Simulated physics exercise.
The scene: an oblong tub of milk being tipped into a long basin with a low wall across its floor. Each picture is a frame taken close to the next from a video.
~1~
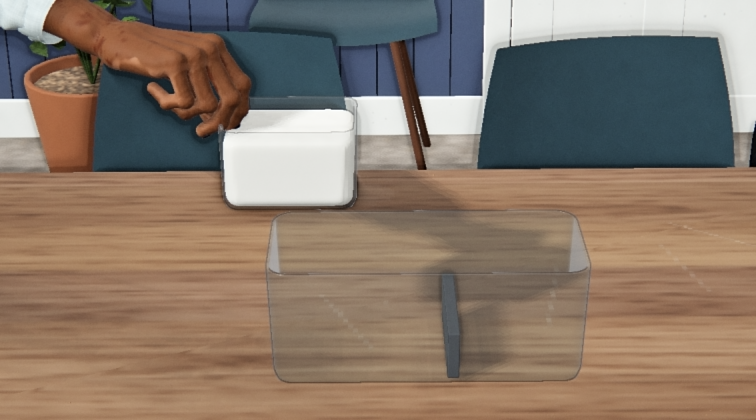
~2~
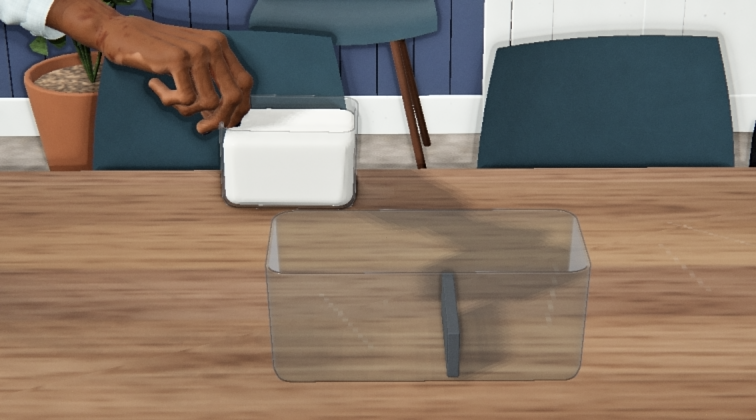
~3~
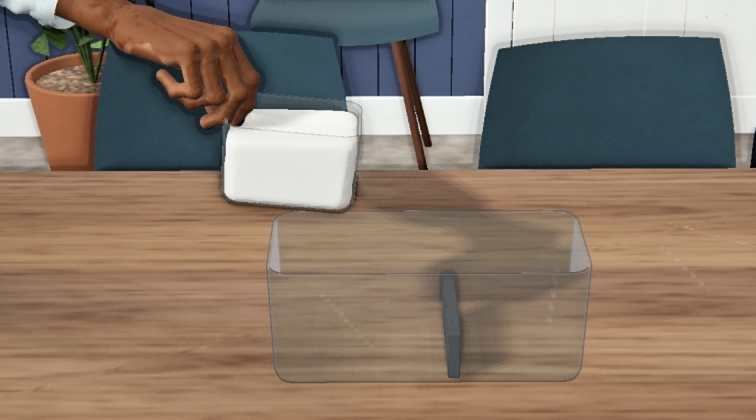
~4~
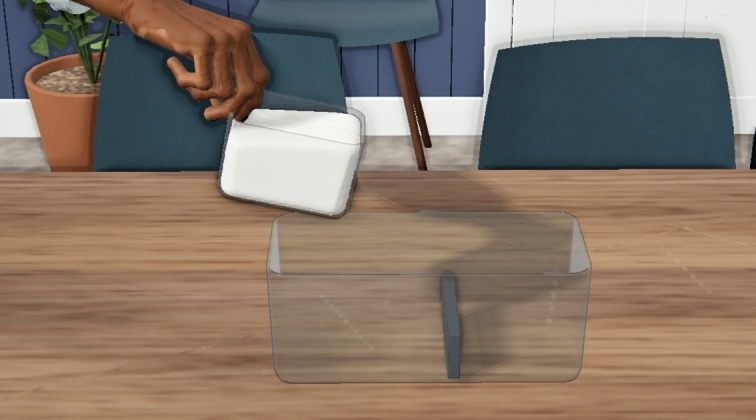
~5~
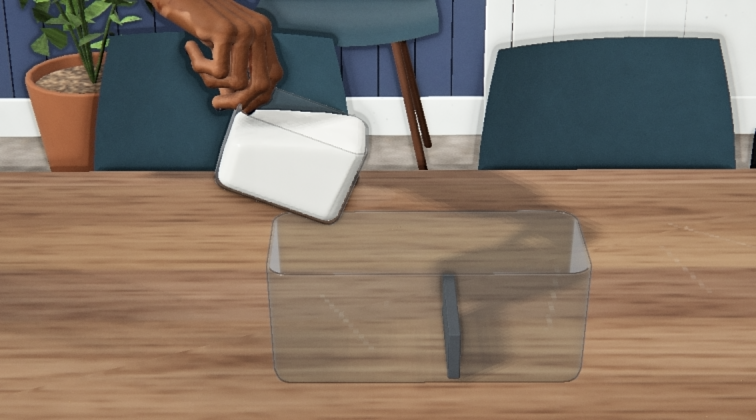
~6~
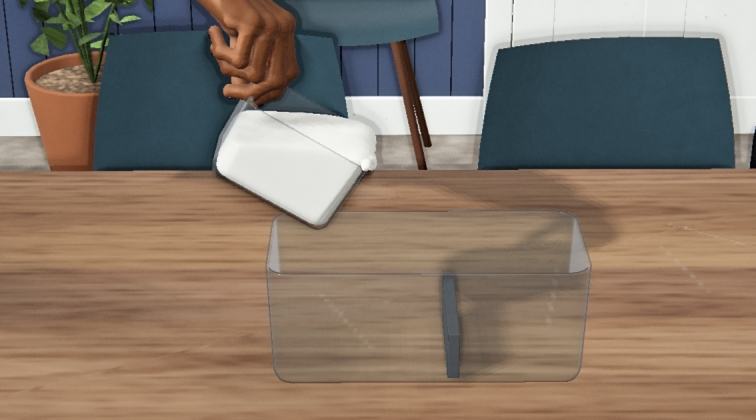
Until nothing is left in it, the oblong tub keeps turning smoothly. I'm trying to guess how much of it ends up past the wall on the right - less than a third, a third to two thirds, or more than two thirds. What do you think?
I'd say less than a third.
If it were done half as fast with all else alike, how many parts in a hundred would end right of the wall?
About 15 per cent would end up there.
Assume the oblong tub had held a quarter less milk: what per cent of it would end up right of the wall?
5 per cent.
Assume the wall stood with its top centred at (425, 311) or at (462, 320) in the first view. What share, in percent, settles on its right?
40 per cent first, then 20 per cent.
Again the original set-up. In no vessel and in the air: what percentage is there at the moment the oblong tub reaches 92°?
Something close to 25 percent of it.
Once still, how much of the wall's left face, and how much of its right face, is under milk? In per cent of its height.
Left 60 per cent, right 10.
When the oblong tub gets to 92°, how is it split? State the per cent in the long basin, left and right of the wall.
Near 40 in a hundred left, near 0 in a hundred right.
A moment on, the oblong tub is tipped on its side and 31 per cent is still to pour, 41 is left of the wall and 2 right of it.
Next, the oblong tub is tipped right over and 7 per cent is still to pour, 85 is left of the wall and 3 right of it.
Then the oblong tub is tipped right over and 1 per cent is still to pour, 89 is left of the wall and 6 right of it.
Later the oblong tub is tipped right over and 0 per cent is still to pour, 89 is left of the wall and 7 right of it.
In the end 90 per cent lies left of the wall, 7 right of it and 4 outside.
